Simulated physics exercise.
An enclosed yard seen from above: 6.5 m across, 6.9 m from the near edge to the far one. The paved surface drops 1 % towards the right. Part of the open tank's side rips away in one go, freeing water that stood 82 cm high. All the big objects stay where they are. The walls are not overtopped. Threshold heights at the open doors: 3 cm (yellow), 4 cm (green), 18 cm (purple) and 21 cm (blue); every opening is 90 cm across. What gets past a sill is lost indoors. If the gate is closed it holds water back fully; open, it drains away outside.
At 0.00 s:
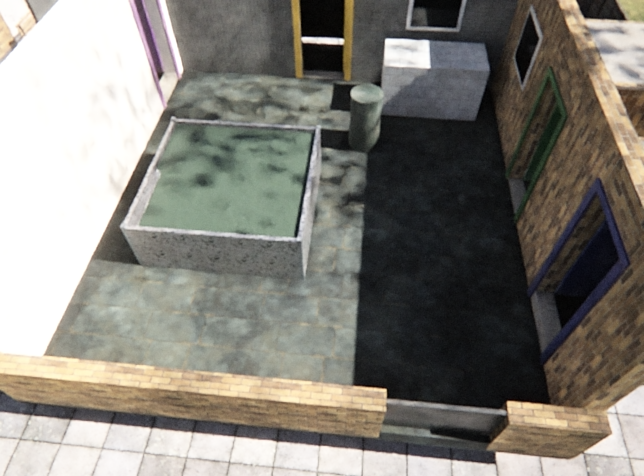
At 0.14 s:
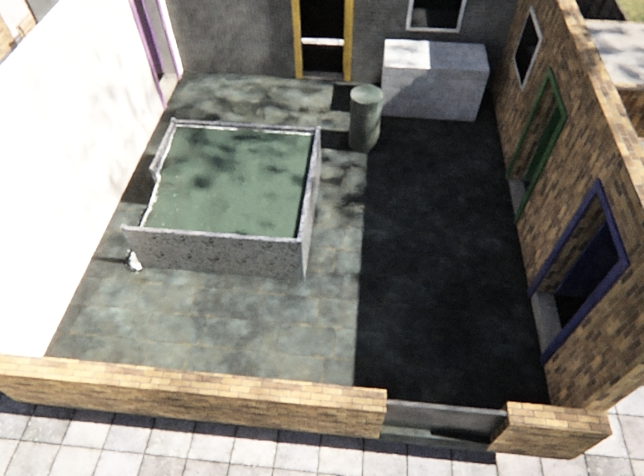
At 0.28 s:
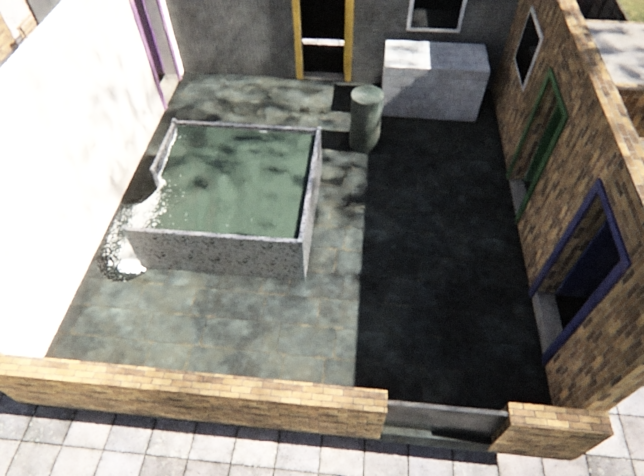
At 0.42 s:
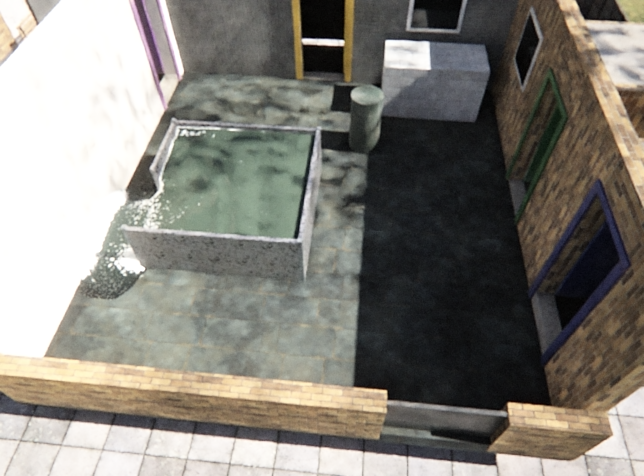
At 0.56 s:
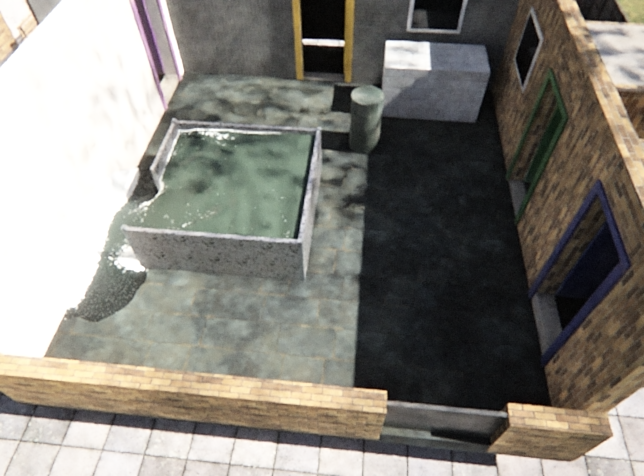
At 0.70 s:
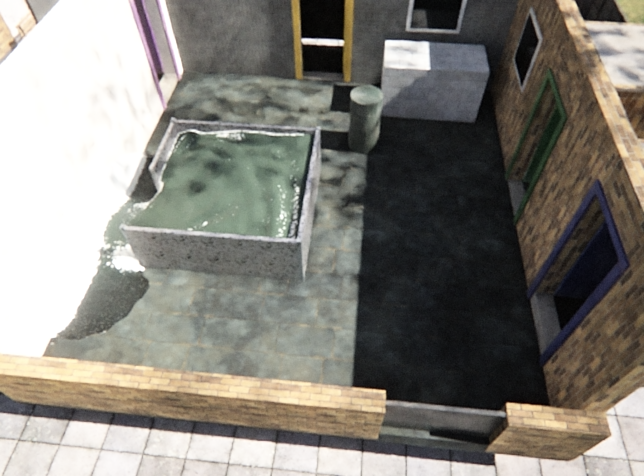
In a walled yard, water pours from a tank's broken left side and spreads across the paving.
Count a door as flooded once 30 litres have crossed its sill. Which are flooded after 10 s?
Door by door: At the yellow door it goes over the limit; at the green door it passes the limit; at the purple door it does not reach the limit; at the blue door it does not reach the limit.
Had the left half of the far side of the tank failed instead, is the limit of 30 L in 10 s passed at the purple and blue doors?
Against that limit: Purple above, blue below.
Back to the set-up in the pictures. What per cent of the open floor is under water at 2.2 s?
Some 35 per cent of it.
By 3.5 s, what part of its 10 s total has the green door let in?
About 0 per cent.
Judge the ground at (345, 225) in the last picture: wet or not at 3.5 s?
It is still dry.
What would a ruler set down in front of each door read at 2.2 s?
In cm: Yellow 0, green 0, purple 5, blue 0.
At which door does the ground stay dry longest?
It is the green one.
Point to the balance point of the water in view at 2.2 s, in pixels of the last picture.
Around (198, 224).
After 1.4 s water covers 20 % of the floor and is deepest (66 cm) near (114, 235); yellow door not reached, green door not reached, purple door 2 cm at the sill, 0 L in, blue door not reached.
After 2.2 s water covers 35 % of the floor and is deepest (54 cm) near (33, 376); yellow door not reached, green door not reached, purple door 5 cm at the sill, 0 L in, blue door not reached.
After 3.5 s water covers 60 % of the floor and is deepest (36 cm) near (114, 235); yellow door 8 cm at the sill, 4 L in, green door not reached, purple door 14 cm at the sill, 2 L in, blue door 21 cm at the sill, 0 L in.
After 6.0 s water covers 90 % of the floor and is deepest (24 cm) near (494, 125); yellow door 6 cm at the sill, 27 L in, green door 7 cm at the sill, 11 L in, purple door 11 cm at the sill, 12 L in, blue door 19 cm at the sill, 2 L in.
After 10.0 s water covers 100 % of the floor and is deepest (18 cm) near (488, 92); yellow door 11 cm at the sill, 63 L in, green door 11 cm at the sill, 53 L in, purple door 8 cm at the sill, 12 L in, blue door 15 cm at the sill, 3 L in.
